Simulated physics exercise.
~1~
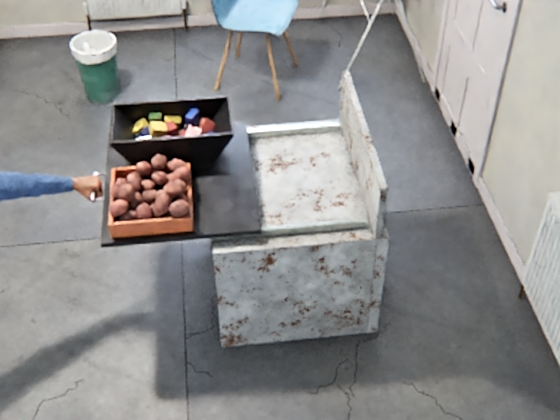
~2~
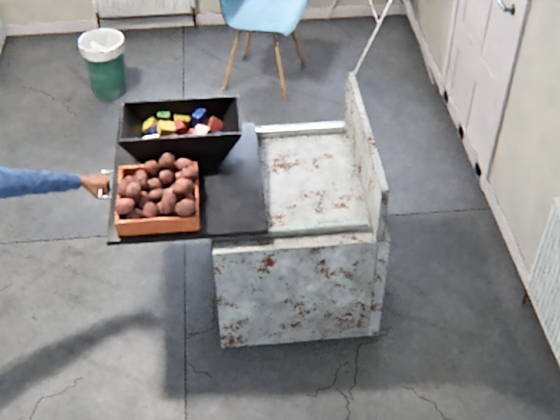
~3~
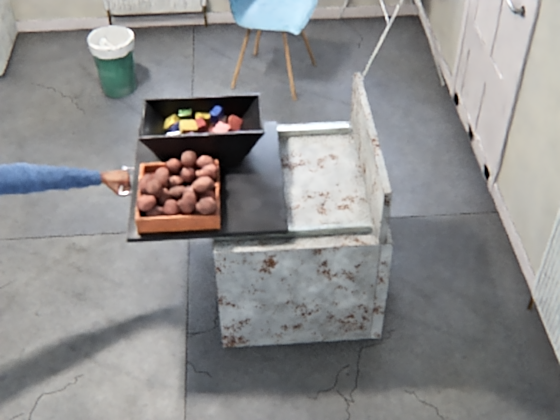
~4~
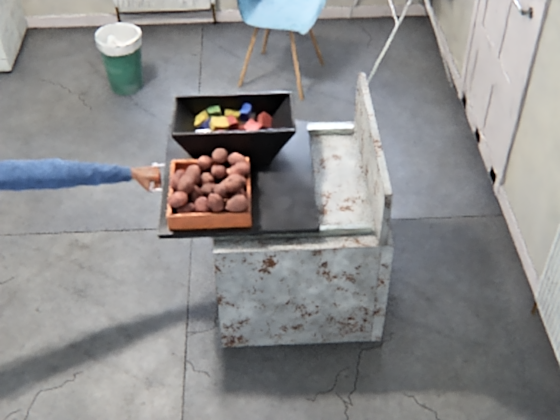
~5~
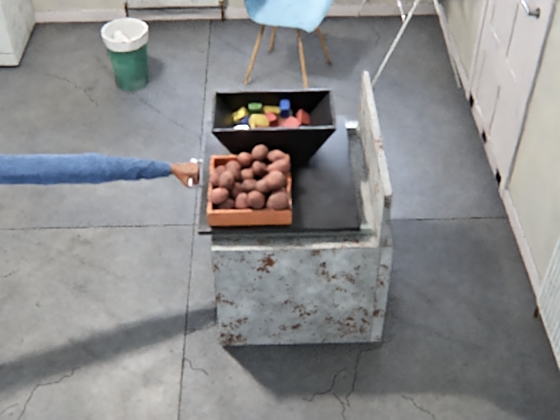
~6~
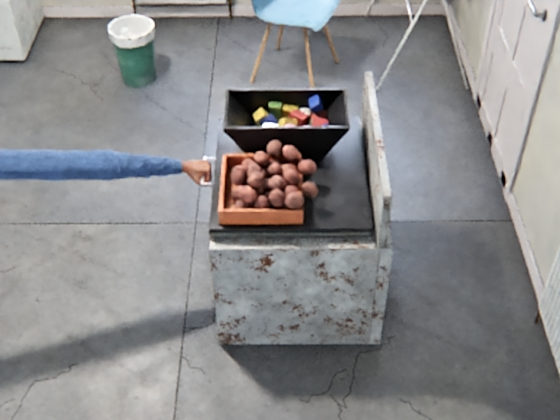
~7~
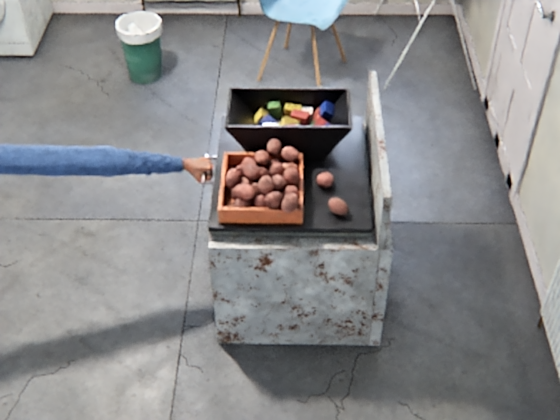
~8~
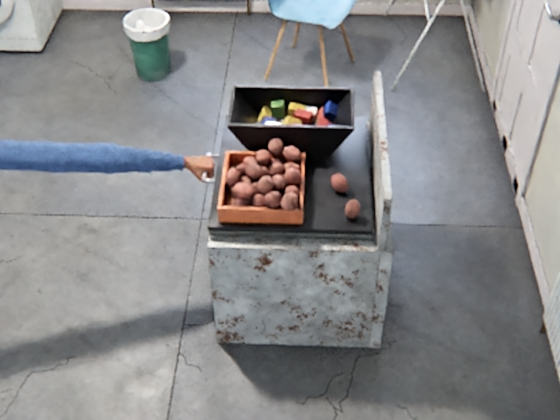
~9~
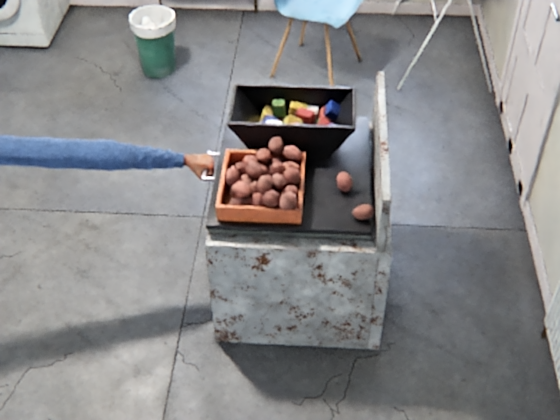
The footage shows a hand pushing a dark shelf with an orange crate of red potatoes and a black crate of toy bricks rightward into a worn unit, where it stops and two potatoes tumble out, rolling toward the back panel while the bricks stay in their crate.
